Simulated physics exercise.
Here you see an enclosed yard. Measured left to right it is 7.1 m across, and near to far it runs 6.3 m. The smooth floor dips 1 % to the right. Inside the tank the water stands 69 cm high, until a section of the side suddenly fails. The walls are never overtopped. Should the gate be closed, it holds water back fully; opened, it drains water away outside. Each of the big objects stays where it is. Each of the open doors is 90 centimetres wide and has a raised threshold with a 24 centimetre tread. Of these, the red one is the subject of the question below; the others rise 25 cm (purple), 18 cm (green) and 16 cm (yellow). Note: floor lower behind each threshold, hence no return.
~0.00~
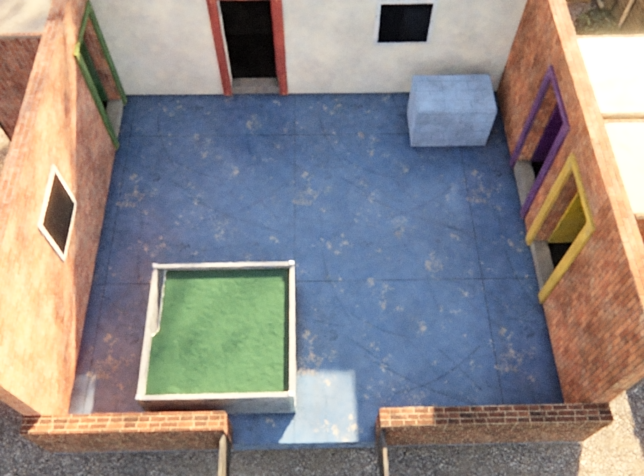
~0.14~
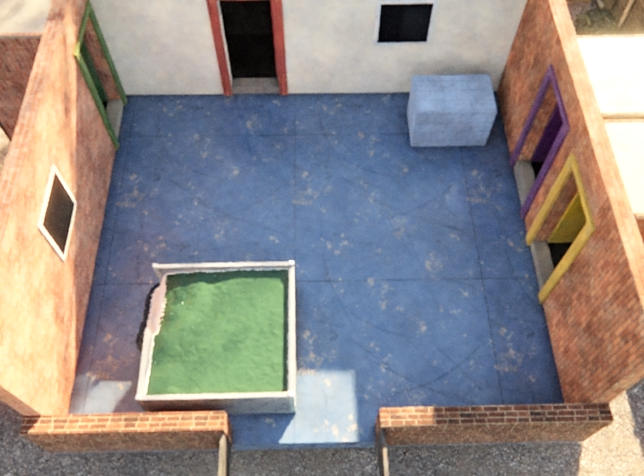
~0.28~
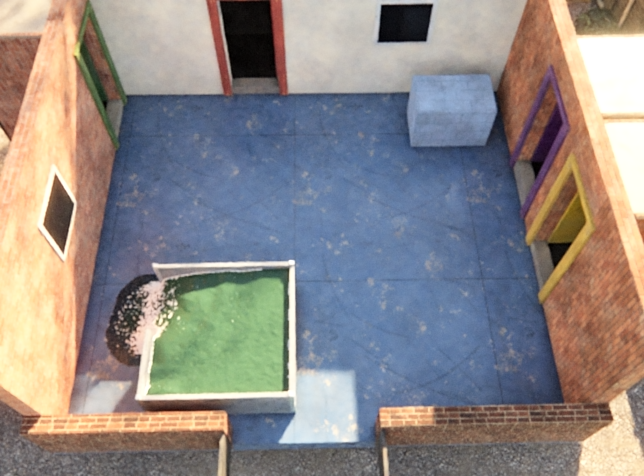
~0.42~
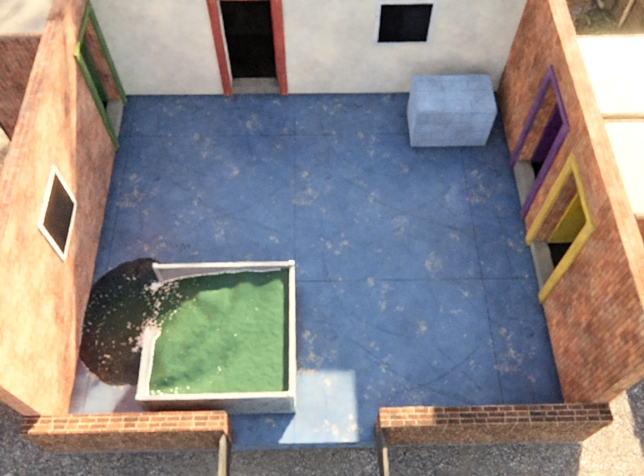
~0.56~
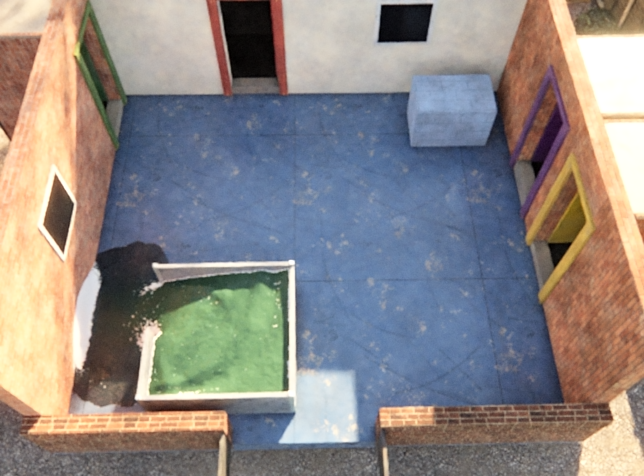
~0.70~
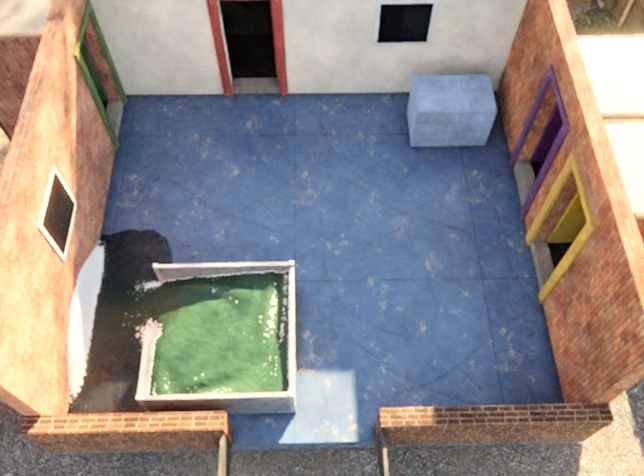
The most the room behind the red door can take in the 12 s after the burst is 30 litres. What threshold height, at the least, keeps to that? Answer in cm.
I would say about 7.5 cm.
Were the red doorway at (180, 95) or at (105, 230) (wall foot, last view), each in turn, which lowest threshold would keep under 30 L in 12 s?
Around 16 and 11.0 cm respectively.
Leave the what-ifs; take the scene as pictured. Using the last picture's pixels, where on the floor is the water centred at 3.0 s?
Centre of the water: Approx. (181, 299) px.
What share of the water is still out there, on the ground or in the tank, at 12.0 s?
Roughly 92 %.
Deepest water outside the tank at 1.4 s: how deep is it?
48 cm.
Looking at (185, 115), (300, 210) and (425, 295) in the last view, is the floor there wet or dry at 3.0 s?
In order: Soaked, untouched, untouched.
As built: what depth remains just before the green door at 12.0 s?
About 6.5 centimetres.
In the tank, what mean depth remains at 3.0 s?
About 32 cm.
After 1.4 s water covers 10 % of the floor, deepest (48 cm) near (99, 311); it has not reached the red door.
After 3.0 s water covers 35 % of the floor, deepest (34 cm) near (145, 415); 13 cm at the red door, 0 litres in over its 18 cm threshold.
After 12.0 s water covers 85 % of the floor, deepest (13 cm) near (551, 420); 6 cm at the red door, 0 litres in over its 18 cm threshold.
At the red door as built, the water arrived by 2.7 s and peaked near 14 cm at 3.2 s.
With a threshold of 6.5 cm, 44 litres would have come in within the 12 s; with 9 cm, 16 litres. So under 30 litres takes about 7.5 cm.
